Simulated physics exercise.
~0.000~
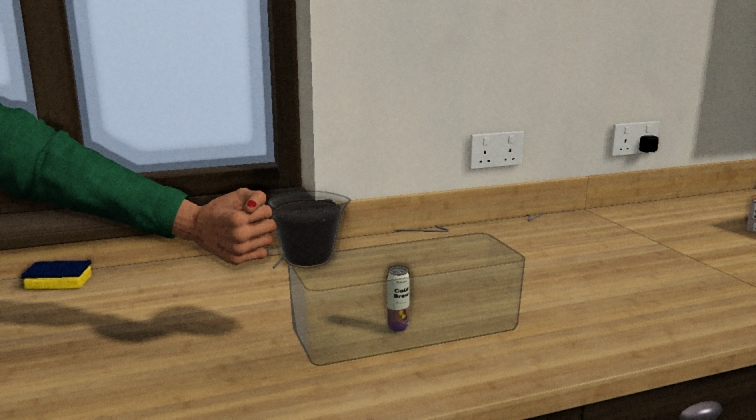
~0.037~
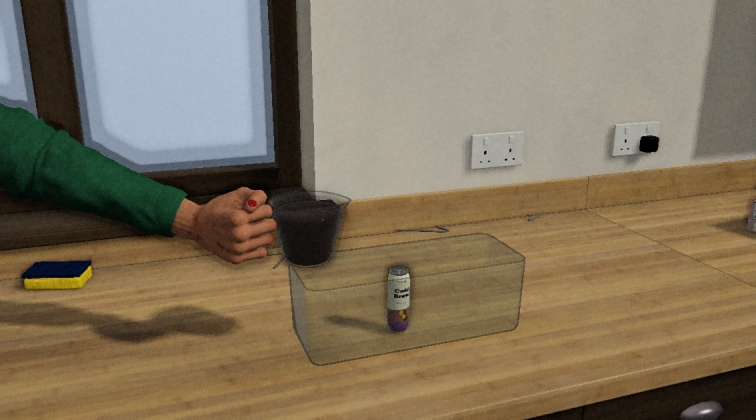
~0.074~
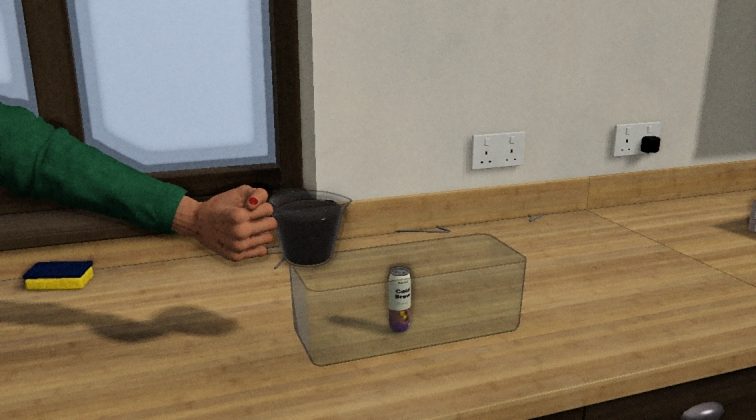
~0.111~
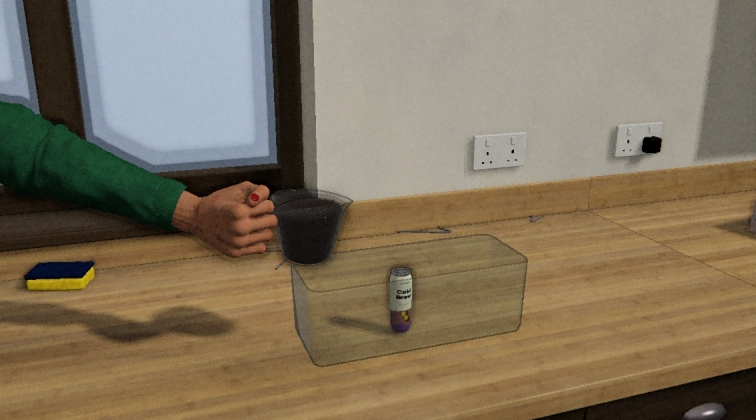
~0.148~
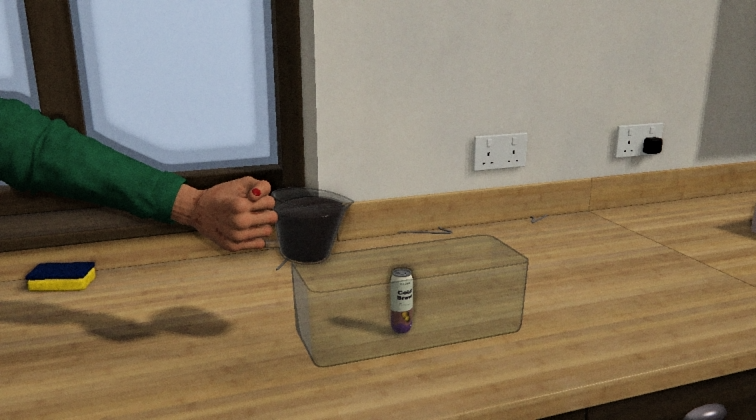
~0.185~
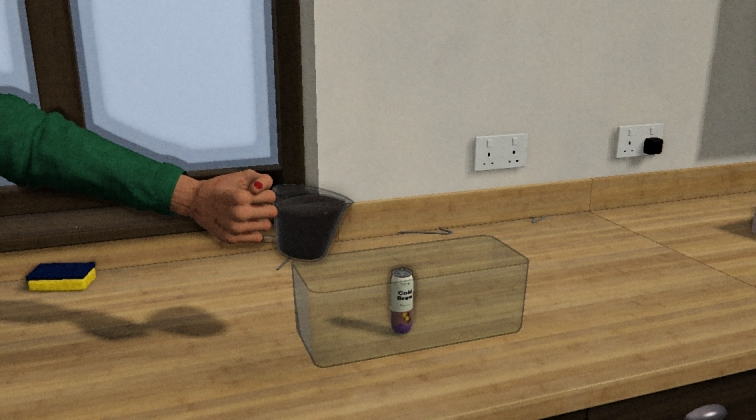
An arm in a green sleeve reaches in from the left over a wooden kitchen counter, seen from slightly above, with a window and white wall sockets behind. Its hand holds a clear flared jug of dark coffee beside a long transparent basin, with a small labelled tin at the basin and a yellow and blue sponge at left. The jug starts upright, then leans slightly rightward.
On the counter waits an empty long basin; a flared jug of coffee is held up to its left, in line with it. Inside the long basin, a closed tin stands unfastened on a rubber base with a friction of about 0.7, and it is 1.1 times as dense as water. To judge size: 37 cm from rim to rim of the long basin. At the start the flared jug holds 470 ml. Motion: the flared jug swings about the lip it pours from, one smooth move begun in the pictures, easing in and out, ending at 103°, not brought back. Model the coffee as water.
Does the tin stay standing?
My bet is it will last.
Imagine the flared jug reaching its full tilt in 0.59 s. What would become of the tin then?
Outcome - the tin stays erect.
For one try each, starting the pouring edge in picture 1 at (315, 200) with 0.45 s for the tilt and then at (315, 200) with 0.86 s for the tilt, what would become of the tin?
Run one: It tumbles. Run two: It does not tip.
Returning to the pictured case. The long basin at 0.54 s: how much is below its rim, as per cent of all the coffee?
At that time the basin holds about 4 per cent of the liquid.
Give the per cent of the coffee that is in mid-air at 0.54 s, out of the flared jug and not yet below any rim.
Roughly 26 %.
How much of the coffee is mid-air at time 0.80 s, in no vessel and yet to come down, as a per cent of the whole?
Roughly 28 %.
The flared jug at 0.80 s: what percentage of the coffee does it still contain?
10 per cent or thereabouts.
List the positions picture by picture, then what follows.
It leans 0°; its right rim is at (350, 198); the coffee meets the walls at (273, 213) and (339, 206); the long basin's rim runs from (296, 275) to (506, 246); the tin's top is at (399, 273), in the first picture.
It leans 0°; its right rim is at (351, 198); the coffee meets the walls at (273, 213) and (340, 206), in the second picture.
It leans 2°; its right rim is at (352, 199); the coffee meets the walls at (274, 213) and (341, 205), in the third picture.
It leans 4°; its right rim is at (353, 199); the coffee meets the walls at (275, 212) and (342, 204), in the fourth picture.
It leans 7°; its right rim is at (354, 200); the coffee meets the walls at (275, 210) and (343, 202), in the fifth picture.
It leans 11°; its right rim is at (354, 200); the coffee meets the walls at (275, 207) and (344, 201), in the sixth picture.
After 0.54 s the tilt is 71° and 69 per cent is still to pour; the tin stands where it began.
After 0.80 s the tilt is 102° and 10 per cent is still to pour; the tin stands where it began.
After 1.07 s the tilt is 103° and 0 per cent is still to pour; the tin stands where it began.
After 1.36 s the tilt is 103° and 0 per cent is still to pour; the tin stands where it began.
In the end the tin stands where it began.
